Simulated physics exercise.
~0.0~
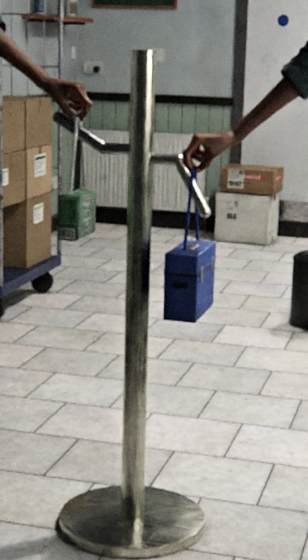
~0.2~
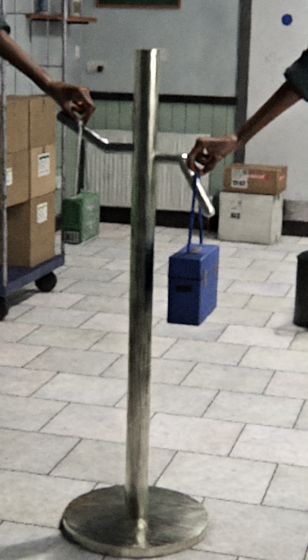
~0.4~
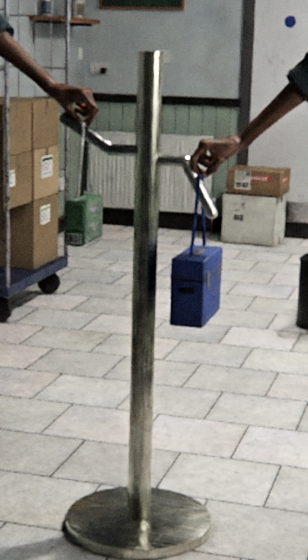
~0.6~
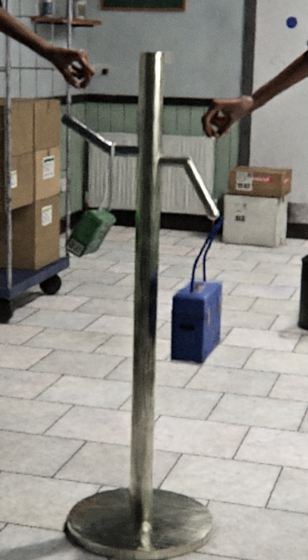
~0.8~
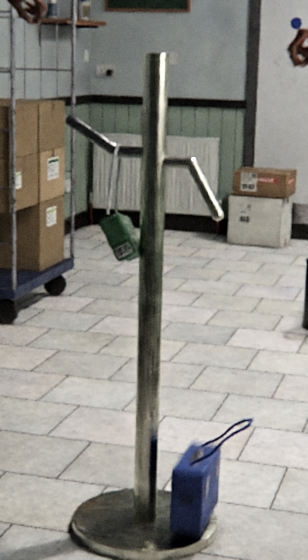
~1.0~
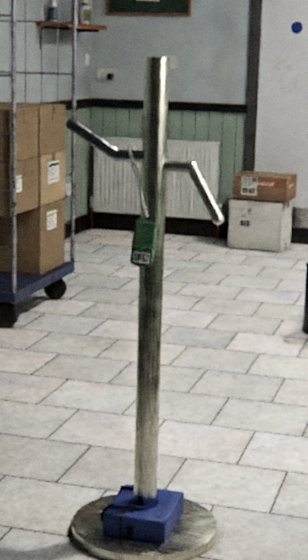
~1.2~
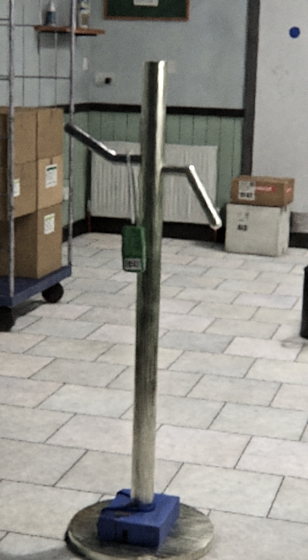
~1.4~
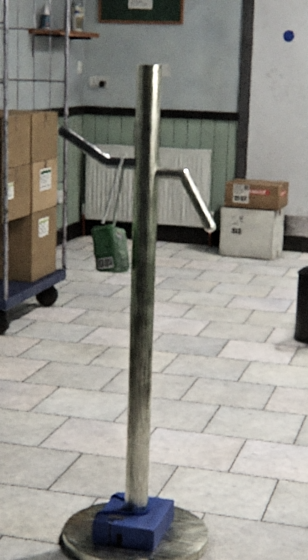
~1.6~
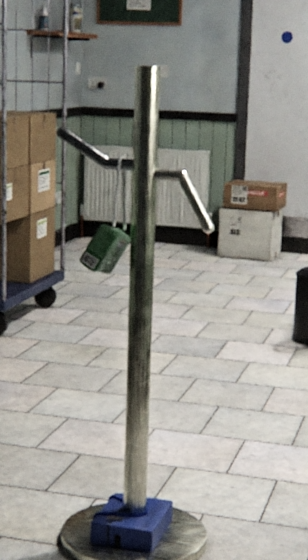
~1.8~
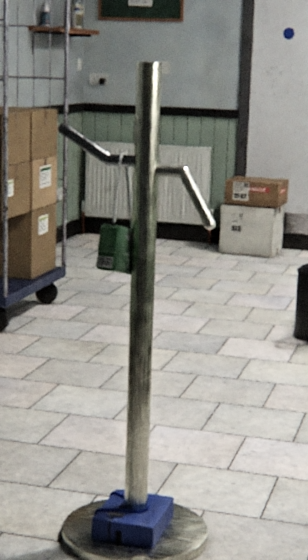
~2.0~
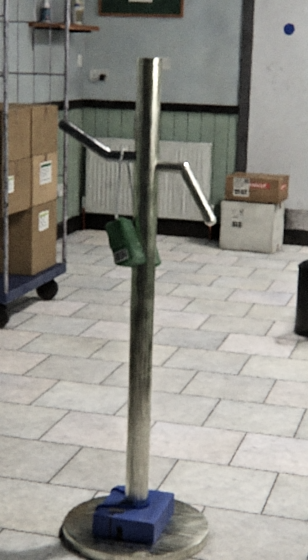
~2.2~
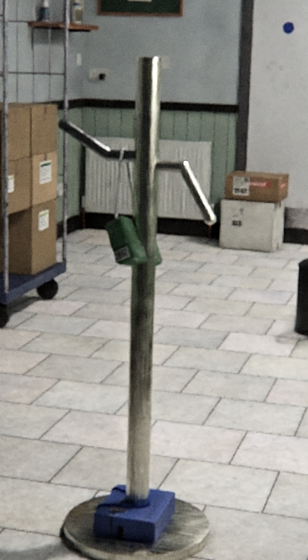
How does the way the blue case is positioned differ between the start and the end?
At the start the blue case is upright, held by its loop at the right peg. At the end it lies on its side at the foot of the stand.
A metal coat stand with a round base and two angled pegs stands on a pale tiled floor, seen from the front by a slightly swaying camera. Stacked boxes on a trolley are at the left, with more boxes against the back wall. Two hands hold a green pouch by its loop at the left peg and a blue case by its loop at the right peg. Both hands let go and draw back. The blue case slips off and drops to the base, then tips onto its side, while the green pouch swings and stays hanging.
